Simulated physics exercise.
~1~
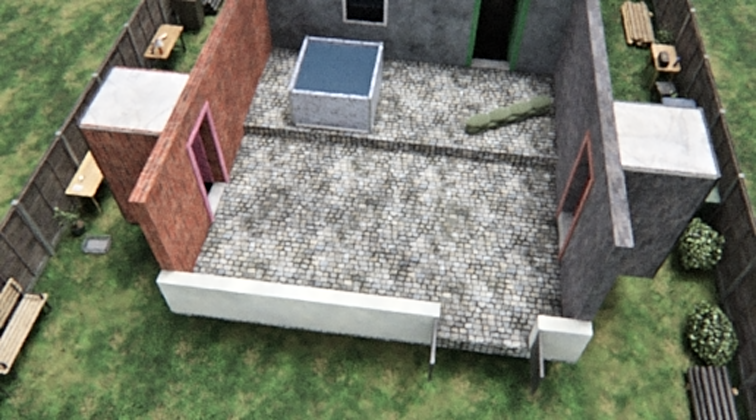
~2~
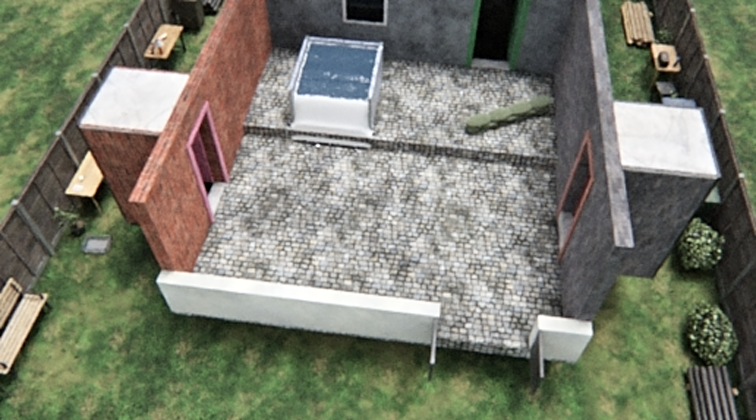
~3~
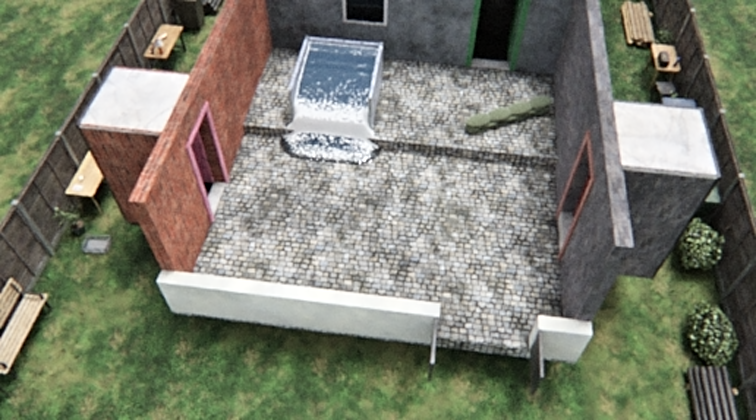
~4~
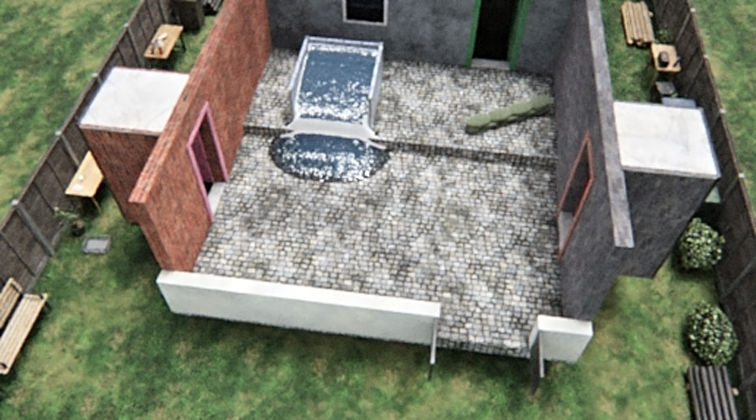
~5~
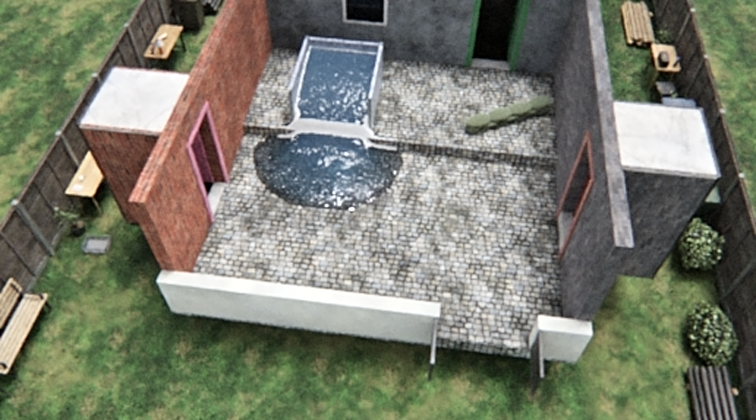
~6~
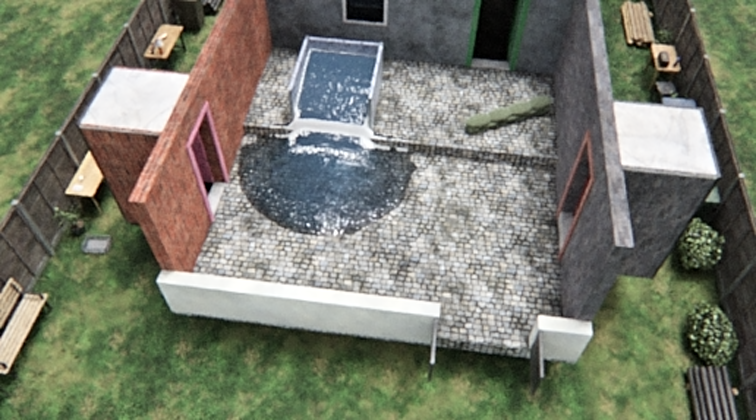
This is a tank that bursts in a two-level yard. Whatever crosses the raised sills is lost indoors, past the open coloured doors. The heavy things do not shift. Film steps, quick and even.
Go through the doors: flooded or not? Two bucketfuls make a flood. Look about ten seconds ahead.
Green door: Not flooded. Pink door: Flooded. Red door: Not flooded.
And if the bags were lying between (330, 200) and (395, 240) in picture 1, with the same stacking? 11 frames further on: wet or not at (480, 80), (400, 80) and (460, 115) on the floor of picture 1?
Going point by point, I'd say left untouched, then left untouched, then left untouched.
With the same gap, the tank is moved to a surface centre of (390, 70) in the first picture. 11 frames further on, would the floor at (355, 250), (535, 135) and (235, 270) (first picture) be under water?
First one gets inundated, next one stays unwetted, last one gets inundated.
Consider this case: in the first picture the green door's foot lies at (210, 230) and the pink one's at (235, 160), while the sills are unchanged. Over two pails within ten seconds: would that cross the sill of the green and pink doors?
My take: The green exceeds the limit while the pink exceeds the limit.
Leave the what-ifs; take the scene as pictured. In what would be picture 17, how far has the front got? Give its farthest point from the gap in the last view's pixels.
I'd say at around (479, 330).
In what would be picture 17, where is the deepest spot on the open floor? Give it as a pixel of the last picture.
Close to (186, 292), I'd say.
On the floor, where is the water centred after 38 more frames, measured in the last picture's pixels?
Around pixel (399, 222) of the last picture.
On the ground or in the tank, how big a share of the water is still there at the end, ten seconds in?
Around 80 in a hundred.
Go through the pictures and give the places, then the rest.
The first picture shows the tank at (337, 70) is whole and still.
In the second picture, the front is at (372, 133), out from the gap at (332, 117).
In the third picture, the front is at (284, 144), out from the gap at (332, 118).
In the fourth picture, the front is at (368, 175), out from the gap at (332, 119).
In the fifth picture, water pours out at (332, 119) and has run to (353, 205).
In the sixth picture, water pours out at (332, 120) and has run to (326, 232).
A moment on, water covers 40 % of the floor; the green door not reached, the pink door under two buckets in, the red door not reached.
Next, water covers 45 % of the floor; the green door not reached, the pink door over two buckets in, the red door not reached.
Then, water covers 45 % of the floor; the green door not reached, the pink door over two buckets in, the red door wet at the sill, nothing in.
Later, water covers 60 % of the floor; the green door not reached, the pink door over two buckets in, the red door wet at the sill, nothing in.
In the end, water covers 65 % of the floor; the green door not reached, the pink door far over two buckets in, the red door wet at the sill, nothing in.
